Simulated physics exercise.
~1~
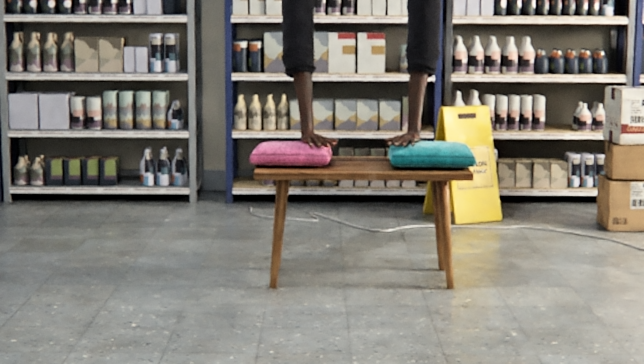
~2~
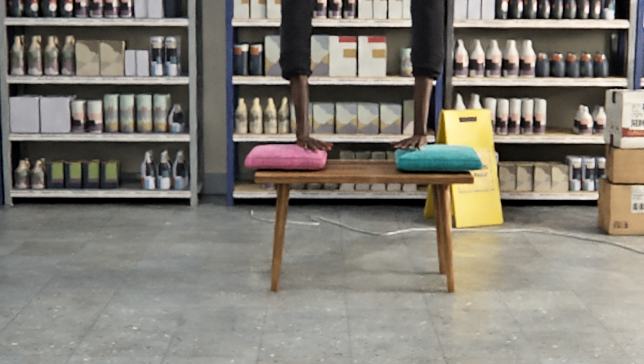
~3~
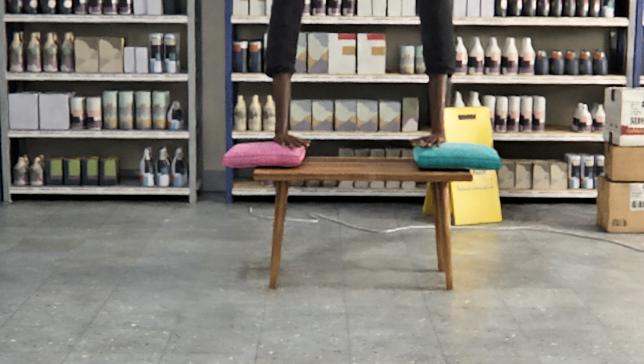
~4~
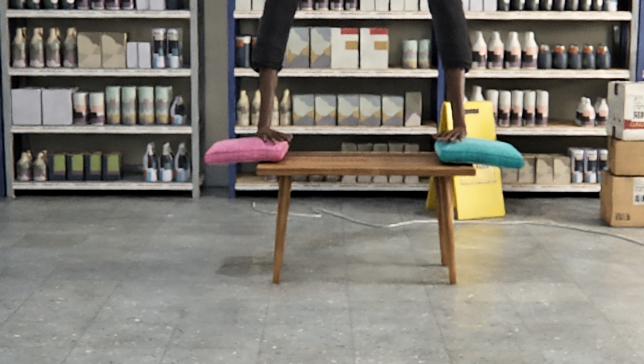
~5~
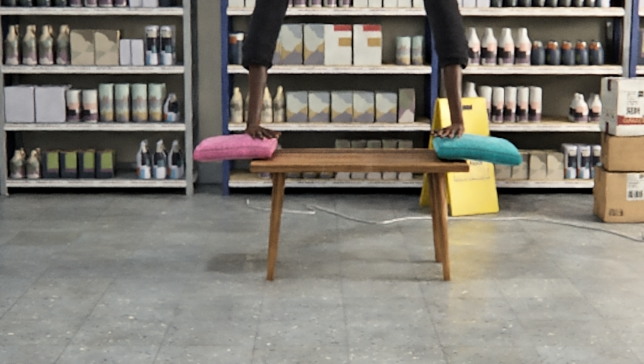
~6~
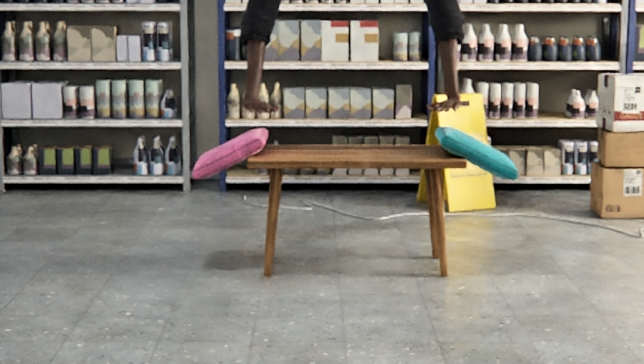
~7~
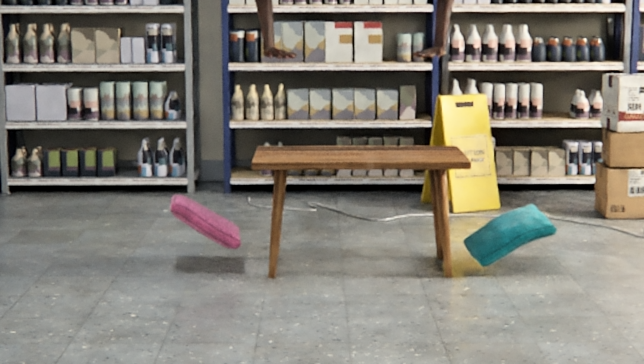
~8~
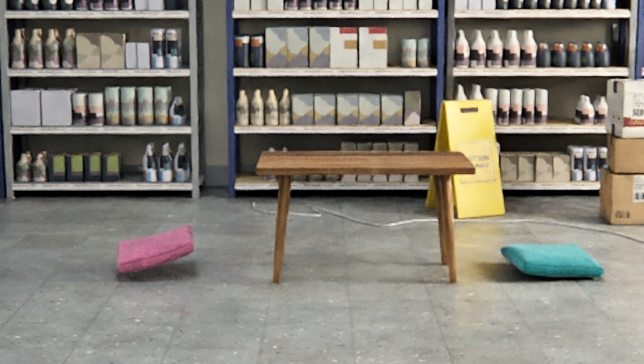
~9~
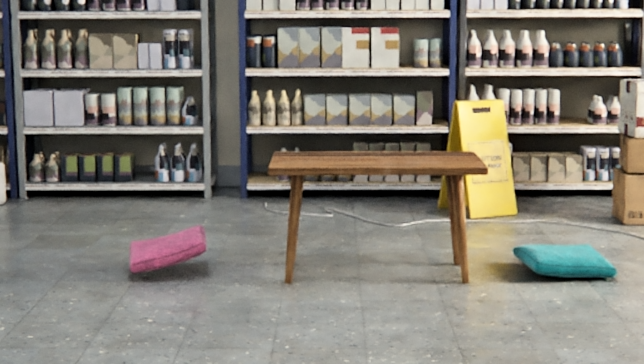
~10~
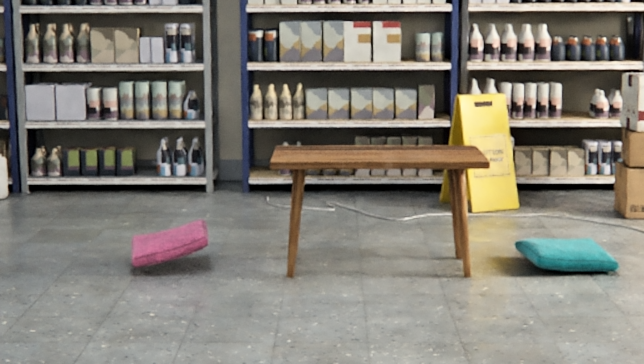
A pink cushion and a turquoise cushion sit on a low wooden table in front of shelves of bottles and boxes, each pressed under a hand reaching down from above. The hands slide them apart, the pink one to the left and the turquoise one to the right, until both hang over the table's ends. Then the hands lift away, and both cushions tip outwards. They drop off opposite ends and land on the grey floor. The bare table is left standing between them, pink on the left and turquoise on the right.
